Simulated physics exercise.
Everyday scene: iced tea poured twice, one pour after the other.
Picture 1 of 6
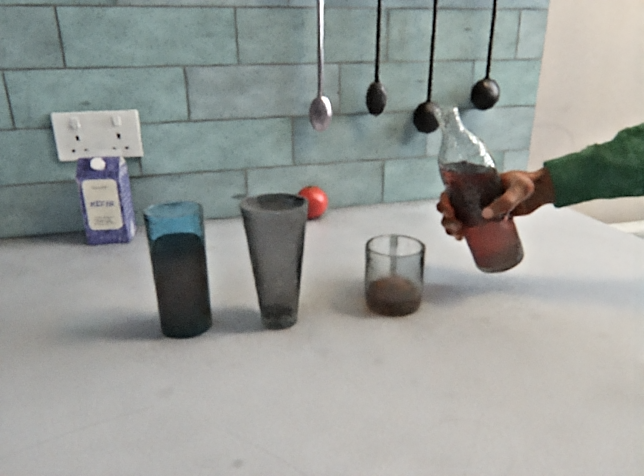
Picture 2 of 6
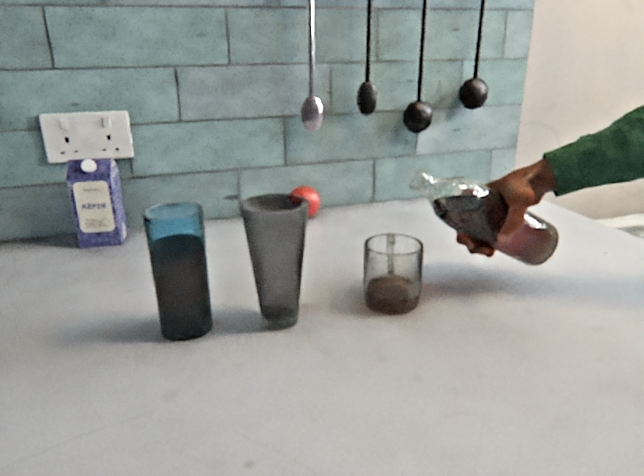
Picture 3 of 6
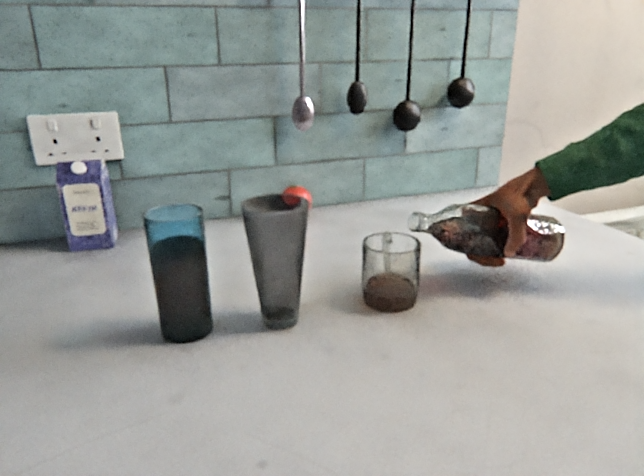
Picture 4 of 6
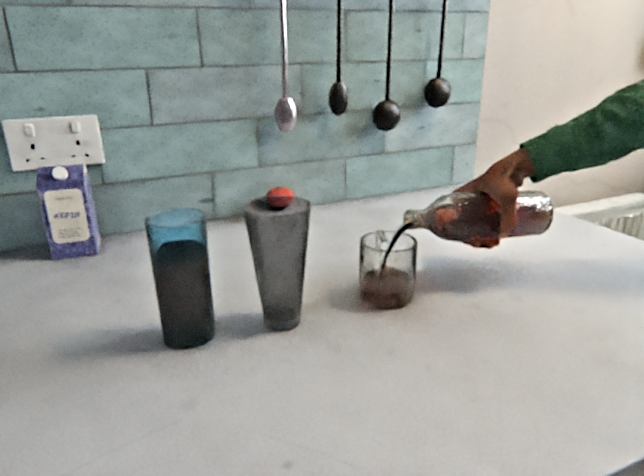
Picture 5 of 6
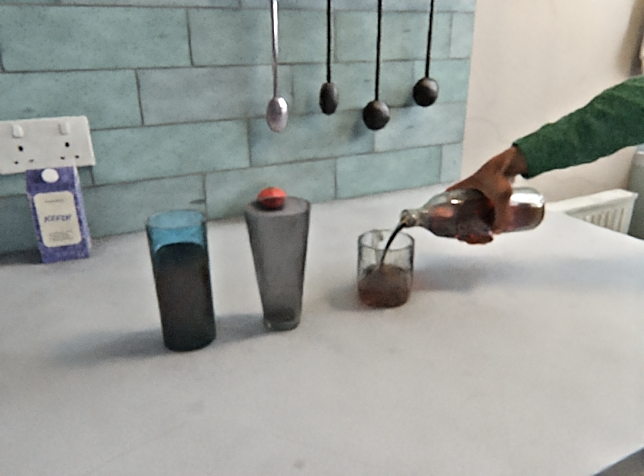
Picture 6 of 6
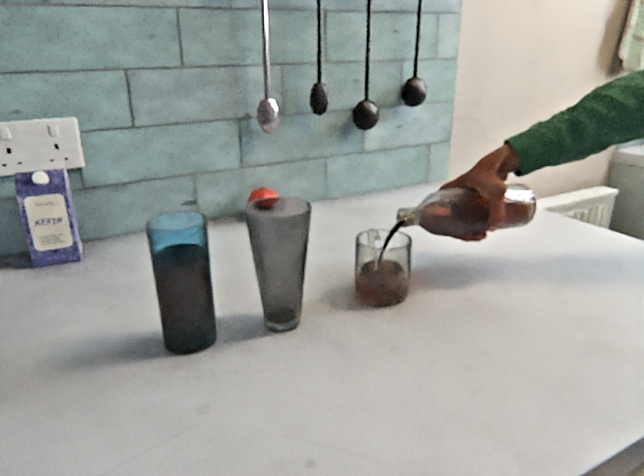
A hand lifts and tilts a bottle, then pours iced tea into the mug.
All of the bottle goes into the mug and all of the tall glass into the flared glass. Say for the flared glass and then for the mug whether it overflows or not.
Flared glass: No overflow; mug: Overflows.
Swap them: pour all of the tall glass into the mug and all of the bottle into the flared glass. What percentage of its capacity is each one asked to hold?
That comes to some 110 per cent for the first, and some 130 per cent for the second.
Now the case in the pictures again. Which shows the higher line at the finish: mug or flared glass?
The level ends up higher in the flared glass on the left.
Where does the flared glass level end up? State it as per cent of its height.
It stands at around 80 per cent of the height.
Next, the mug is full to the brim.
After that, the mug is full to the brim with a puddle round it.
Finally, the flared glass is about three quarters full; the mug is full to the brim with a puddle round it.
